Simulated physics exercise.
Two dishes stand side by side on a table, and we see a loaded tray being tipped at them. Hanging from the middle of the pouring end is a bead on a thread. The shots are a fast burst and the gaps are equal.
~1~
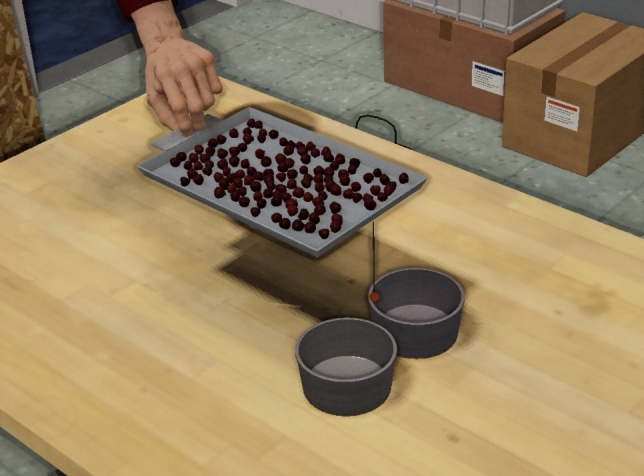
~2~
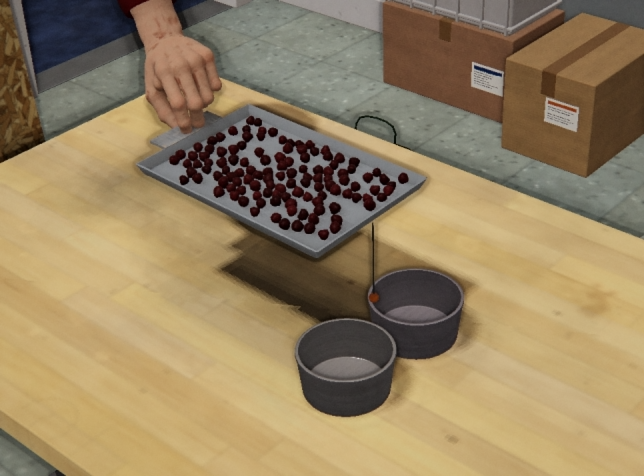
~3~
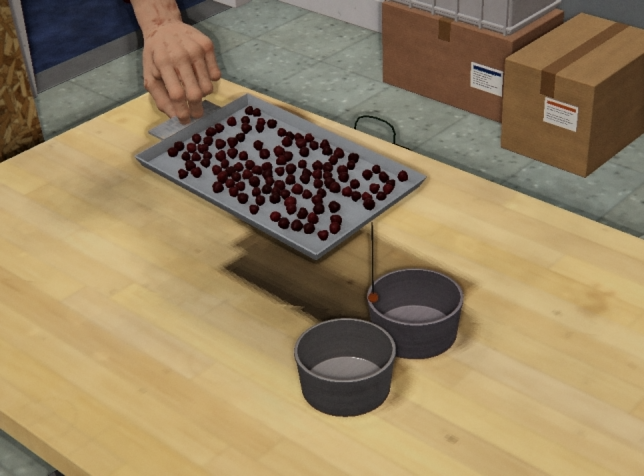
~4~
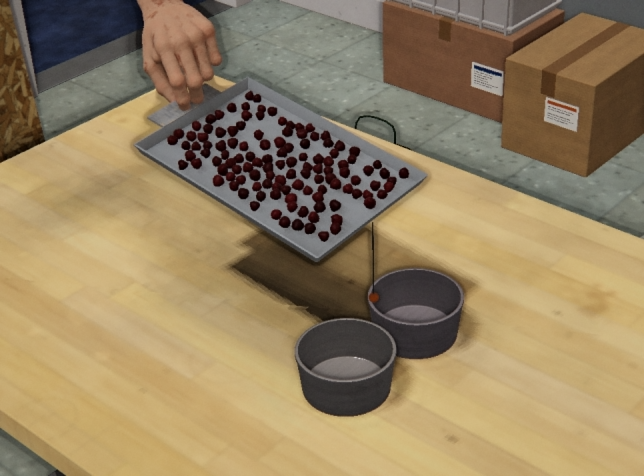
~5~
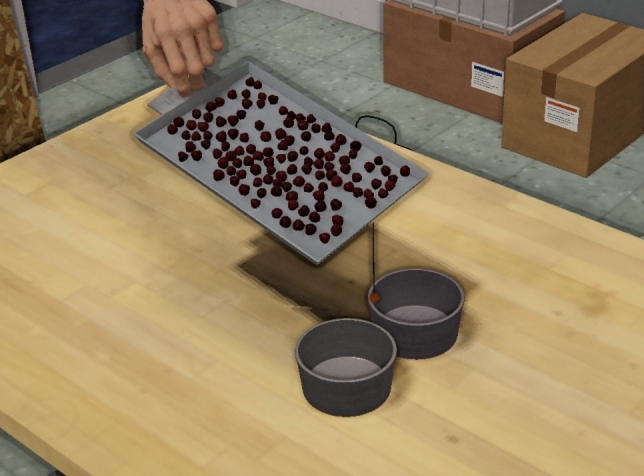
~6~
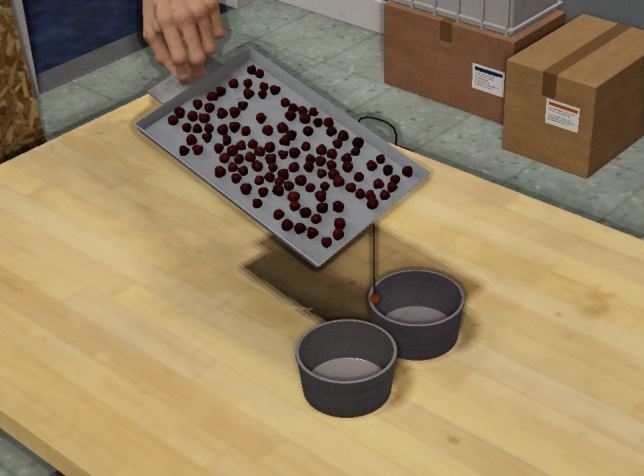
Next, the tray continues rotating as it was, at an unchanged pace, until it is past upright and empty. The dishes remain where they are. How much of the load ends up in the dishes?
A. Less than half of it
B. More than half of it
Answer: B.
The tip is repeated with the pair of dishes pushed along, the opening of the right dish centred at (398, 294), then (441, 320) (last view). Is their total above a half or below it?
Beyond half, then short of half.
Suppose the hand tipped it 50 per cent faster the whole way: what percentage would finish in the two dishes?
It would be close to 70 per cent.
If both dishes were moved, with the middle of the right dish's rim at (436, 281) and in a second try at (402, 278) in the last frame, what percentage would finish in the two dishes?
It works out to 50 percent and then 40 percent.
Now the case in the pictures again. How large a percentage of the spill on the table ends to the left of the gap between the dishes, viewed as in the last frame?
That would be roughly 60 per cent.
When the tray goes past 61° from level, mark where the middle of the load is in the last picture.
Centre estimate: (329, 230).
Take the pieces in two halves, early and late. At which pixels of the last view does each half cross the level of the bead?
The first part at (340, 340); the rest at (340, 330).
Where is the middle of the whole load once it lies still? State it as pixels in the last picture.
Near pixel (347, 385).
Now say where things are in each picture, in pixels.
In the first picture, corners of the pouring end near (317, 246) and (420, 178), level; middle of the load near (281, 177), dried cherries; left dish near (384, 384); right dish near (453, 328); bead on its thread near (374, 297).
In the second picture, corners of the pouring end near (316, 247) and (420, 178), level; middle of the load near (280, 176).
In the third picture, corners of the pouring end near (316, 249) and (419, 177), tipped barely, lowest at the left corner; middle of the load near (279, 171).
In the fourth picture, corners of the pouring end near (317, 252) and (420, 175), tipped a little, lowest at the left corner; middle of the load near (280, 164).
In the fifth picture, corners of the pouring end near (317, 256) and (422, 173), tipped a little, lowest at the left corner; middle of the load near (281, 158).
In the sixth picture, corners of the pouring end near (318, 259) and (423, 173), tipped clearly, lowest at the left corner; middle of the load near (283, 154); left dish near (384, 386); right dish near (453, 330).
Shortly afterwards, tray tipped steeply; the bulk on the tray; near a quarter in the air.
Next, tray tipped right over; only a few on the tray; near two thirds in the left dish; near a quarter outside both; a little in the air.
Some moments later, tray tipped past a quarter turn; the bulk in the left dish; near a quarter outside both.
In the end, tray tipped past a quarter turn; the bulk in the left dish; none at all in the right dish; near a quarter outside both.
